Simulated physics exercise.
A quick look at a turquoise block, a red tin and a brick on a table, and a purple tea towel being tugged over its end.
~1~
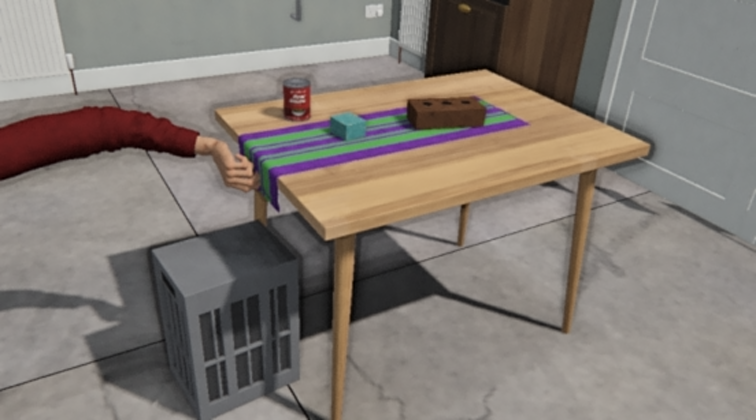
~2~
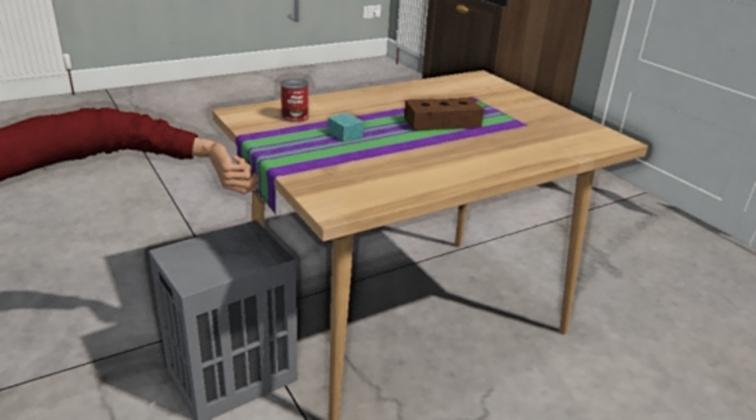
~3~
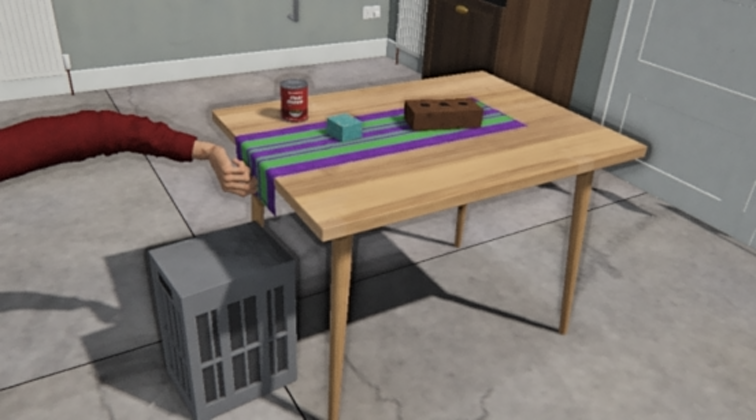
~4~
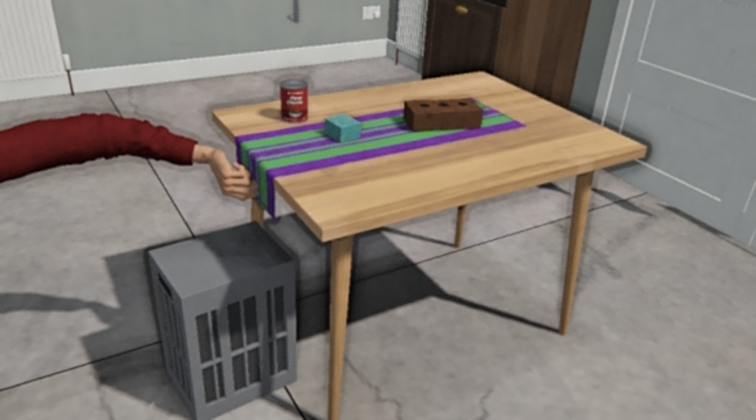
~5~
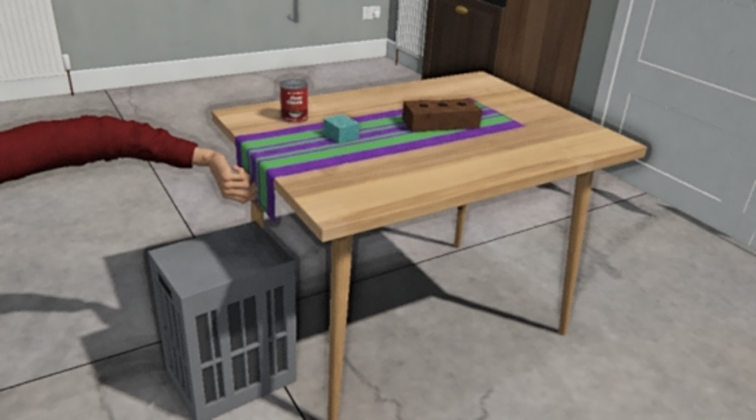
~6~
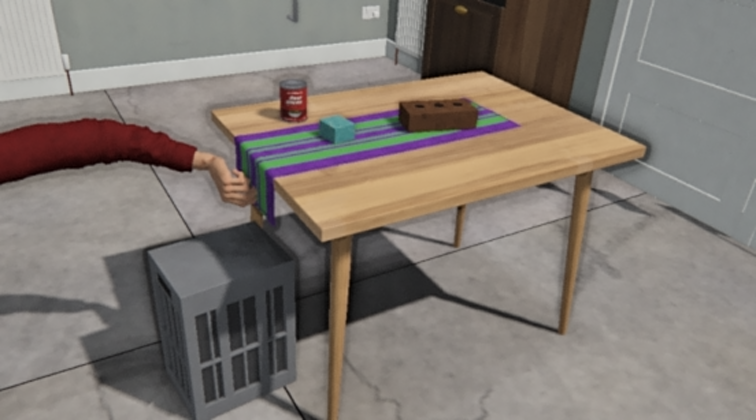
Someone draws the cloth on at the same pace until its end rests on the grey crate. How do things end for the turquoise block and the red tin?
They end like this: The turquoise block is still on top, the red tin is still on top.
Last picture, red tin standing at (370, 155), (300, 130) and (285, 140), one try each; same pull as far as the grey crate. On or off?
In the first try it never leaves the top, in the second it ends up off the top, and in the third it ends up off the top.
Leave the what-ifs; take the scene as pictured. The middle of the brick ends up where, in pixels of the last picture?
Once everything settles, look around (391, 123).
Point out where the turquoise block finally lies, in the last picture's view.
You'll find its middle at pixel (285, 138).
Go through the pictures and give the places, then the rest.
The first frame shows tea towel end (279, 213); turquoise block (348, 118); red tin (297, 82); brick (447, 103); top of the crate (213, 271).
The second frame shows tea towel end (276, 215), far hem (529, 126); red tin (294, 83); red tin stands beside the cloth.
The third frame shows tea towel end (276, 217); turquoise block (344, 120).
The fourth frame shows tea towel end (276, 221), far hem (527, 126); red tin (294, 84).
The fifth frame shows tea towel end (276, 223); turquoise block (341, 121).
The sixth frame shows tea towel end (275, 227), far hem (522, 127); turquoise block (337, 121); red tin (293, 84); top of the crate (209, 272).
Then, 0.50 s past the final frame, hem going down; block carried along near (304, 135); tin still.
Then, 0.84 s past the final frame, hem on the crate; block carried along near (285, 138); tin still.
When it is over, hem on the crate; block carried along near (285, 138); tin still. The turquoise block keeps clear of the edge and the red tin stays on the table.
